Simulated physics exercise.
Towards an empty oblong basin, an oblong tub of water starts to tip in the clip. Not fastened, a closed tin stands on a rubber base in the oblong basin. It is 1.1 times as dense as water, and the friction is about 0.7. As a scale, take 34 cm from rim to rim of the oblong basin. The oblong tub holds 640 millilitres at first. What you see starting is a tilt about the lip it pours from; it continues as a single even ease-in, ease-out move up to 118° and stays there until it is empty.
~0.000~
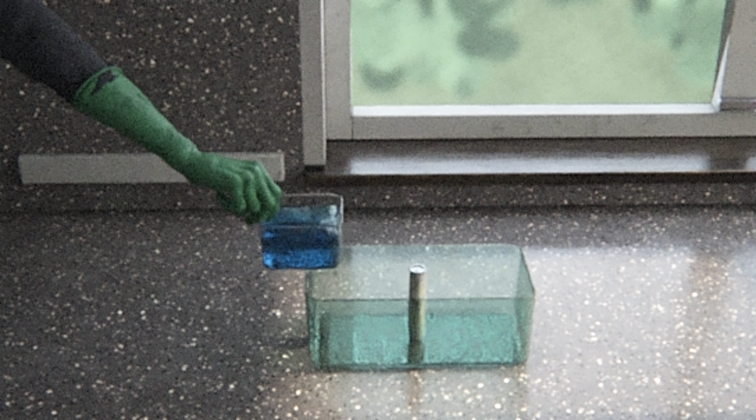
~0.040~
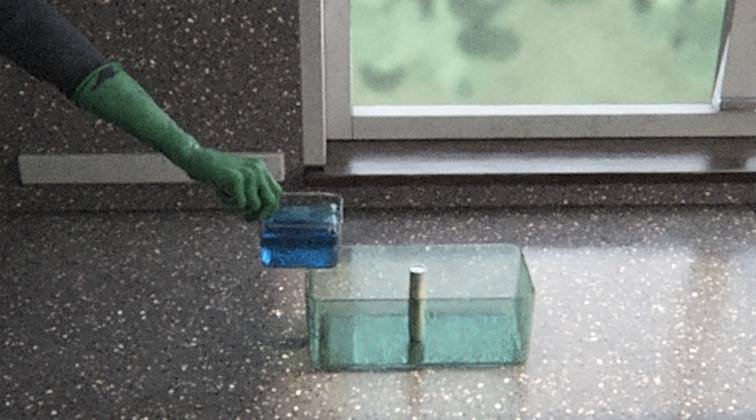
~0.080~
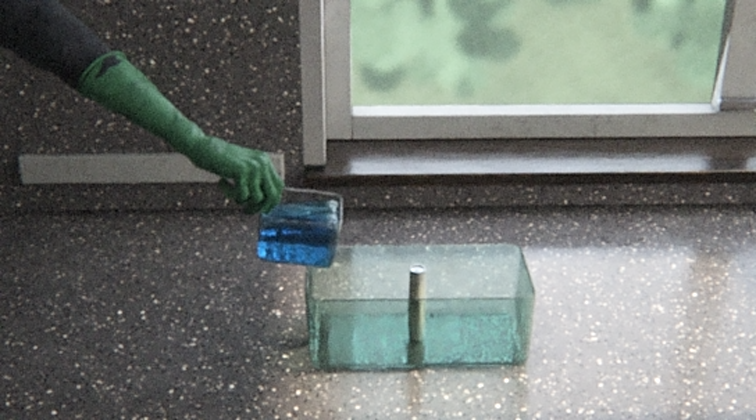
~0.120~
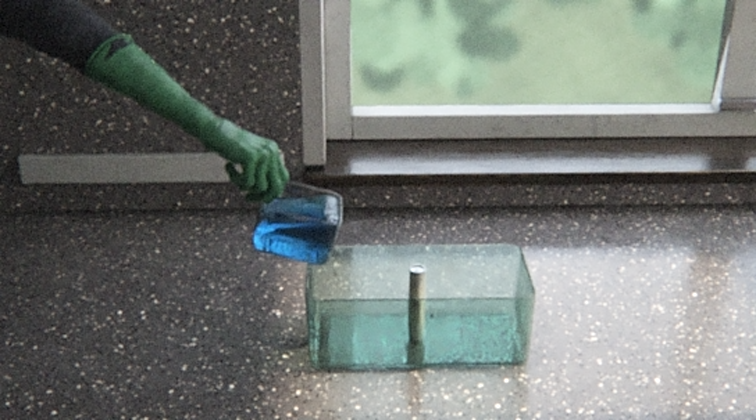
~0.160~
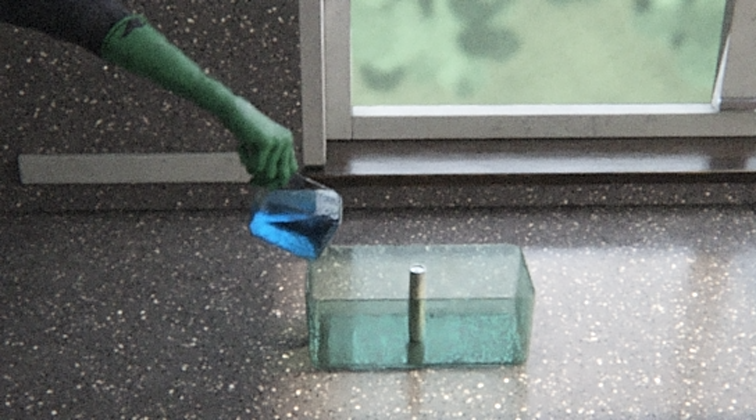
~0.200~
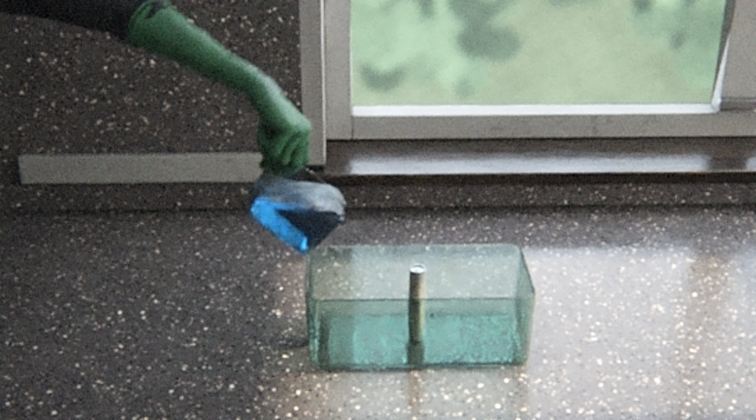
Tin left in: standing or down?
Most probably it will lose its balance.
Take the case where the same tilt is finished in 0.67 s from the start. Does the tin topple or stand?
The tin tumbles.
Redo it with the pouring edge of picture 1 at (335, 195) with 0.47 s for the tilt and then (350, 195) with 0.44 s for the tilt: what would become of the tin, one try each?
Try 1: Tipped over; try 2: Tipped over.
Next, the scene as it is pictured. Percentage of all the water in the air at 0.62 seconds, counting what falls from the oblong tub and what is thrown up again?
In-air share: About 10 %.
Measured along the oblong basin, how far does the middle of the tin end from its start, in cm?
The tin's middle ends up about 7.5 cm along the basin.
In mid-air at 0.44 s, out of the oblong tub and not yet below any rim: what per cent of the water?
Estimate: Some 54 % of the total.
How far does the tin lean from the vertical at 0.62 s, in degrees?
About 20 degrees.
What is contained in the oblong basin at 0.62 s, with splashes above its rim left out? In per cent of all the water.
Around 88 parts in a hundred.
By 0.44 s the tilt is 114° and 33 per cent is still to pour; the tin stands where it began.
By 0.62 s the tilt is 118° and 2 per cent is still to pour; the tin leans 22°.
By 0.80 s the tilt is 118° and 0 per cent is still to pour; the tin lies on its side.
By 1.00 s the tilt is 118° and 0 per cent is still to pour; the tin lies on its side.
At rest the tin lies on its side.
